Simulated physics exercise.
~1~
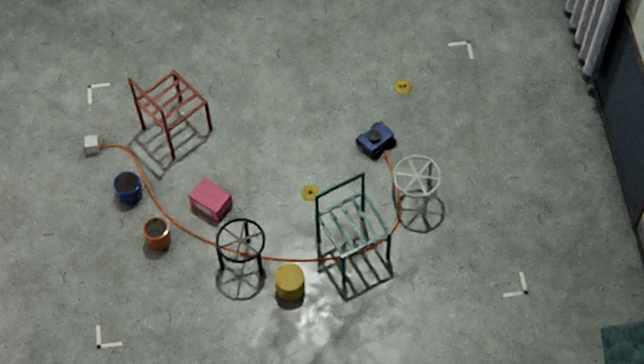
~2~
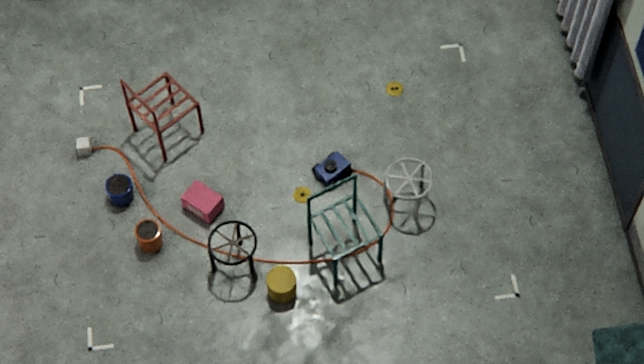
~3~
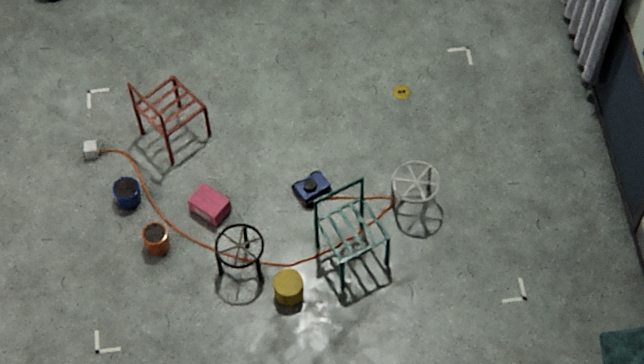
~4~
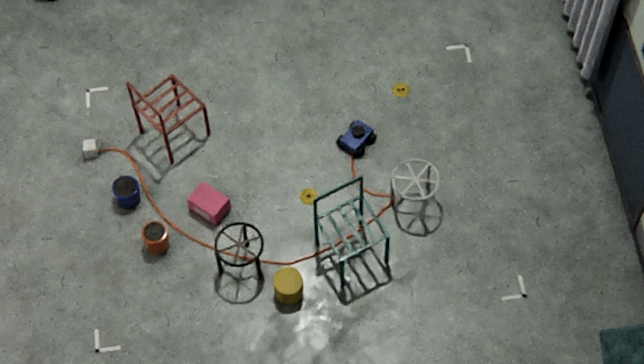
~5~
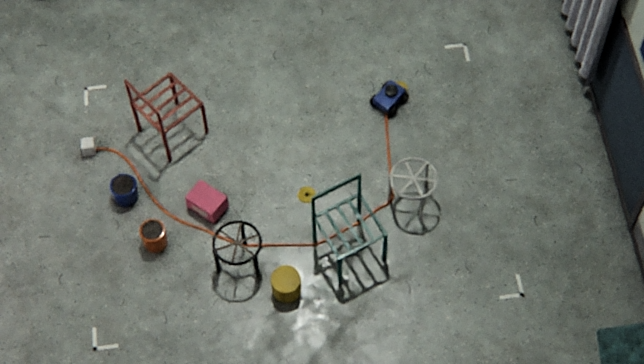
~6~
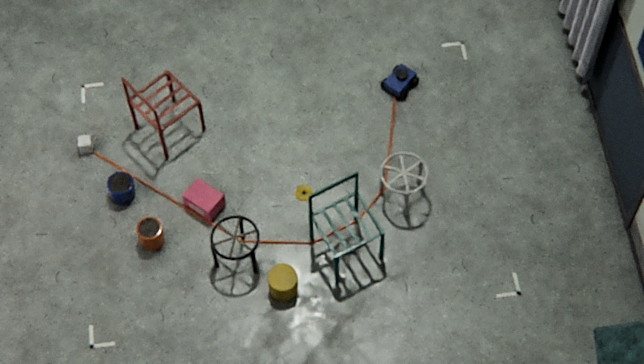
A teal chair stands right of centre on a grey concrete floor seen from high above, with a white stool to its right and a black stool to its left. A red chair, blue and orange pots, a pink box and a yellow tub sit farther left and below. An orange lead winds from a small pale block at left to a little blue cart. The cart moves left and down to a yellow mark near the middle, then heads back up and right past another mark. The lead draws nearly straight between the objects, and the cart ends at upper right.
